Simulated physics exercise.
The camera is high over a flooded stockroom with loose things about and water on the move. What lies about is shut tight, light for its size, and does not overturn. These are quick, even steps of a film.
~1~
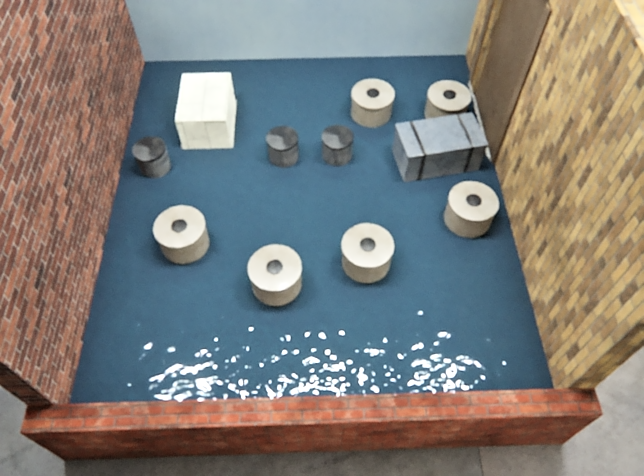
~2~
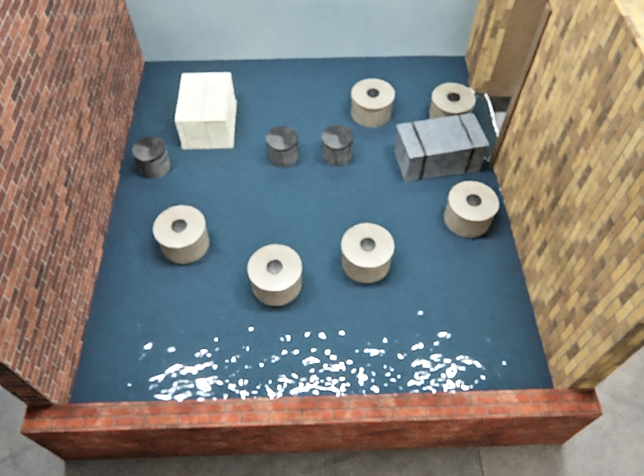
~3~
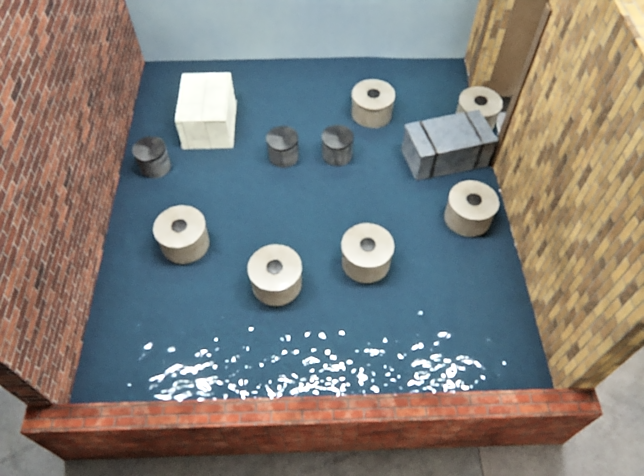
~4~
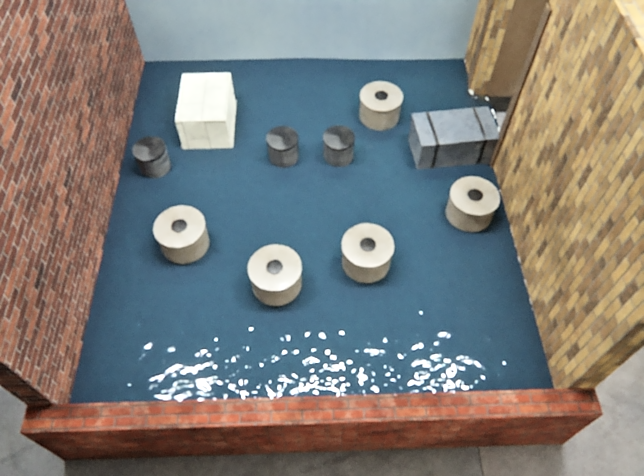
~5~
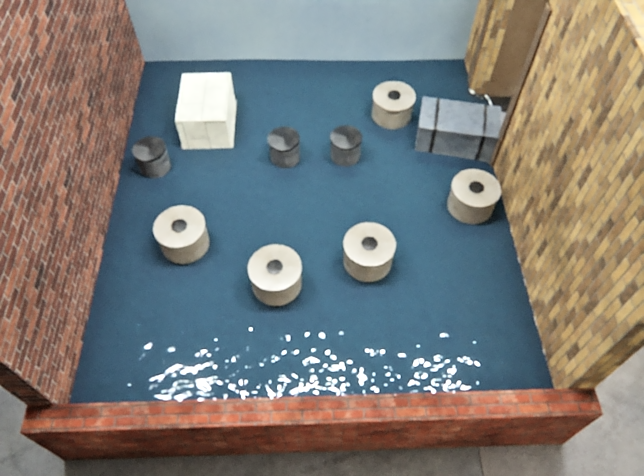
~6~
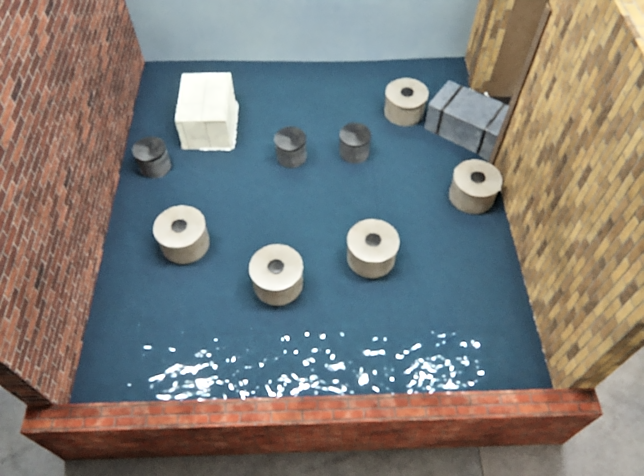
A grey trunk with dark bands floats among pale round tubs, small dark drums and a white block in a flooded, brick-walled room, seen from high above by a still camera. The tub behind it slips right, out of sight at the gap in the tan wall, while the trunk drifts right and turns. Another back tub follows rightward, then the middle drums shift slightly, while the white block barely moves.
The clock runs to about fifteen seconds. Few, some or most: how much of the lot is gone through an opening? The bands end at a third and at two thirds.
Share: At least two thirds.
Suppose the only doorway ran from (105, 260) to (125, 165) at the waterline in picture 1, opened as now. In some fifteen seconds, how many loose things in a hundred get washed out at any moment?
I make it 60 per cent.
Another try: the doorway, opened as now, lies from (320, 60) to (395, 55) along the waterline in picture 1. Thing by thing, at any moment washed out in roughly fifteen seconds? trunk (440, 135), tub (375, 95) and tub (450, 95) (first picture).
In that order: Out, through, through.
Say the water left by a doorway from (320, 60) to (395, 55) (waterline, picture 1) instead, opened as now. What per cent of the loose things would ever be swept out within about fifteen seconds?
Some 50 per cent.
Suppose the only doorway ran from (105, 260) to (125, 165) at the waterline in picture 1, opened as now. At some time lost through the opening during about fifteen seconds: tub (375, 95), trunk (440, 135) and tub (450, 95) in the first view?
One after the other: Still in, kept in, kept in.
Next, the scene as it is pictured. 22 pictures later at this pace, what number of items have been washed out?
The number is 7.
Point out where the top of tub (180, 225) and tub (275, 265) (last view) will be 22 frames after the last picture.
Near (257, 195) and (365, 203).
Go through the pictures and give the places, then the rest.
The first frame shows a trunk at (441, 134), afloat; a tub at (373, 93) floats; 0 of 10 have shifted.
The second frame shows a trunk at (442, 135), afloat; a tub at (373, 93), afloat; 1 of 10 have shifted.
The third frame shows a trunk at (451, 132), afloat, close to its start; a tub at (374, 94), afloat; 2 of 10 have shifted.
The fourth frame shows a trunk at (456, 126), afloat, close to its start; a tub at (381, 96) floats, close to its start; 4 of 10 have shifted.
The fifth frame shows a trunk at (461, 117), afloat, a stride from its start; a tub at (394, 96), afloat, close to its start; 5 of 10 have shifted.
The sixth frame shows a trunk at (473, 107) floats, a stride from its start; a tub at (407, 92) floats, a stride from its start; 7 of 10 have shifted.
A moment on, 2 of 10 are out; 8 afloat.
Next, 5 of 10 are out; 5 afloat.
Later, 7 of 10 are out; 3 afloat.
In the end, 7 of 10 are out; 3 afloat.
